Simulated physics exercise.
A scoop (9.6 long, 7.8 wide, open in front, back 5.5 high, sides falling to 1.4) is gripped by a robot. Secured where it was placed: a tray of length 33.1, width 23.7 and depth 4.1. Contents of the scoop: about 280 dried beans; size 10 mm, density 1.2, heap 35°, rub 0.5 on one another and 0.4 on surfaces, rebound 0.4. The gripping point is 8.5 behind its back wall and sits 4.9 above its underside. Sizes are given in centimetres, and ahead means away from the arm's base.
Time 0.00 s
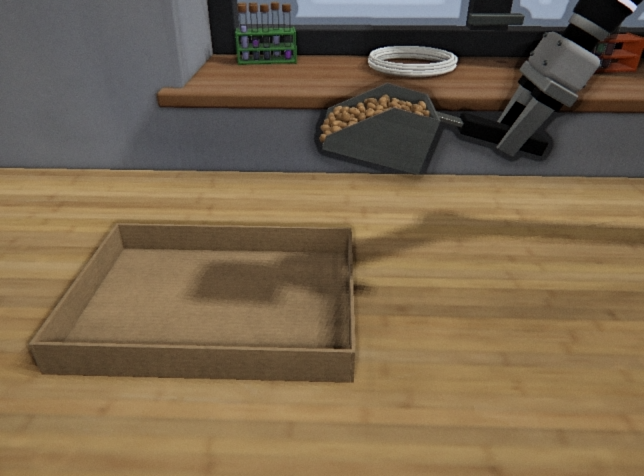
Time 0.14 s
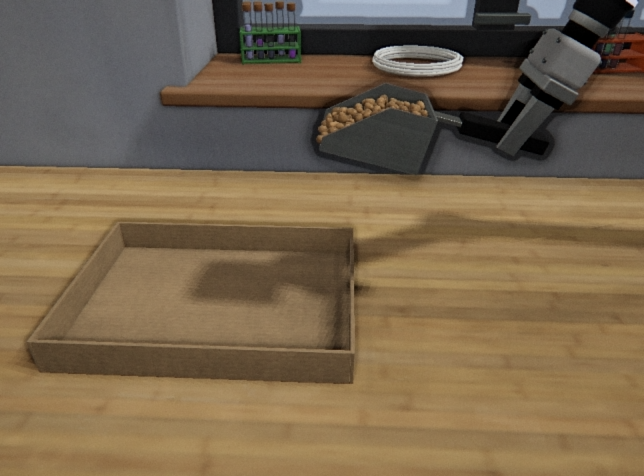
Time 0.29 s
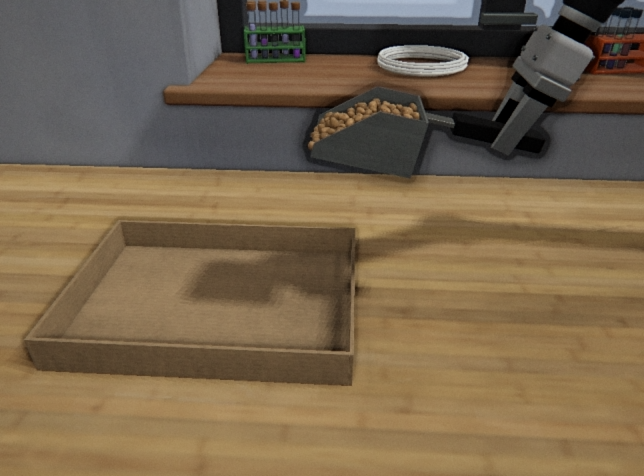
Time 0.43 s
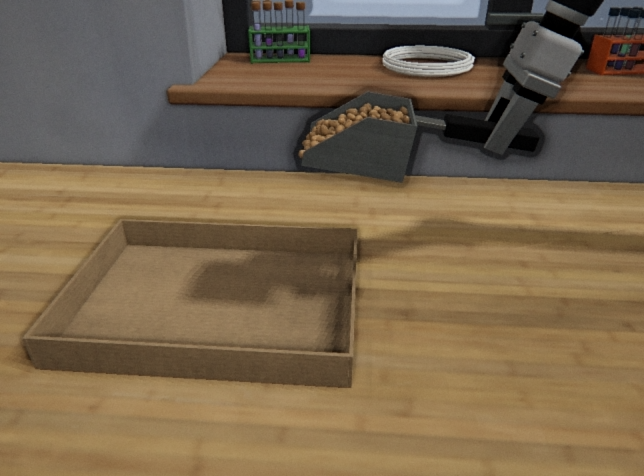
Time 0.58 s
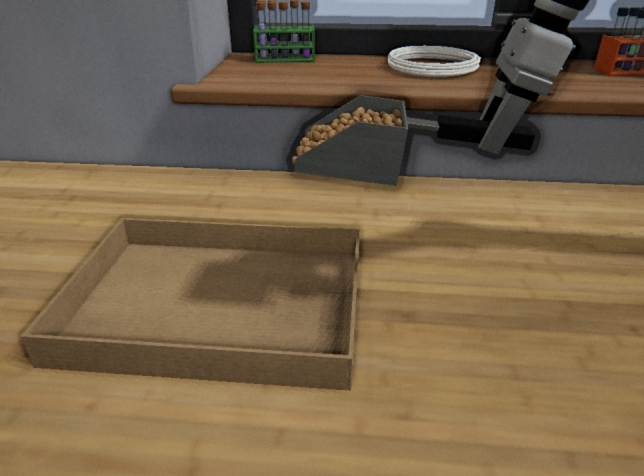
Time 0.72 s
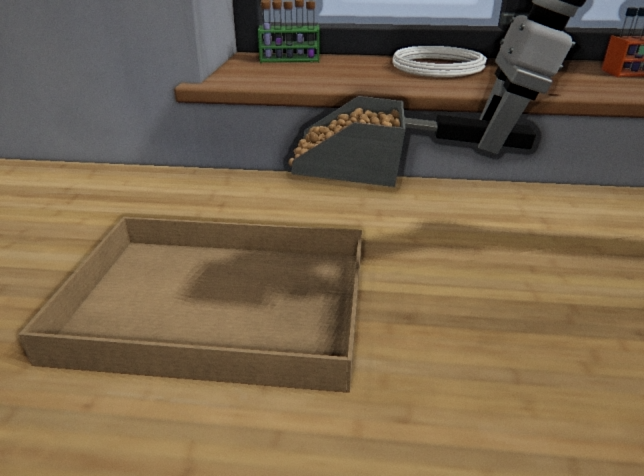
On a wooden tabletop near a windowsill, an empty brown tray sits while a robot arm holds a dark scoop of beans in the air behind it. The arm shifts the scoop slightly left and gradually levels its backward tilt, the beans staying heaped inside, as the view drifts slightly.
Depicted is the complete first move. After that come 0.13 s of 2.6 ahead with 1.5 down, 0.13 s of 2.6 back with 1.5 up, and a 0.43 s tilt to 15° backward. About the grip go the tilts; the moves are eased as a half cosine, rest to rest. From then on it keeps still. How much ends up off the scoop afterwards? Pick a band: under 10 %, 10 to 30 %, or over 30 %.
Under 10 %.
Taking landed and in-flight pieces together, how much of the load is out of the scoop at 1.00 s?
By then near 5 % is out.
By 1.00 s, tilted 5° backward, highest piece 24 above the table; 272 on the scoop, 2 in the tray, 10 in flight or on a rim.
By 1.27 s, tilted 13° backward, highest piece 26 above the table; 270 on the scoop, 14 in the tray.
By 1.61 s, tilted 15° backward, highest piece 26 above the table; 270 on the scoop, 14 in the tray.
By 2.66 s, tilted 15° backward, highest piece 26 above the table; 270 on the scoop, 14 in the tray.
Final count, 270 on the scoop, 14 in the tray. That is 5 % off the scoop.
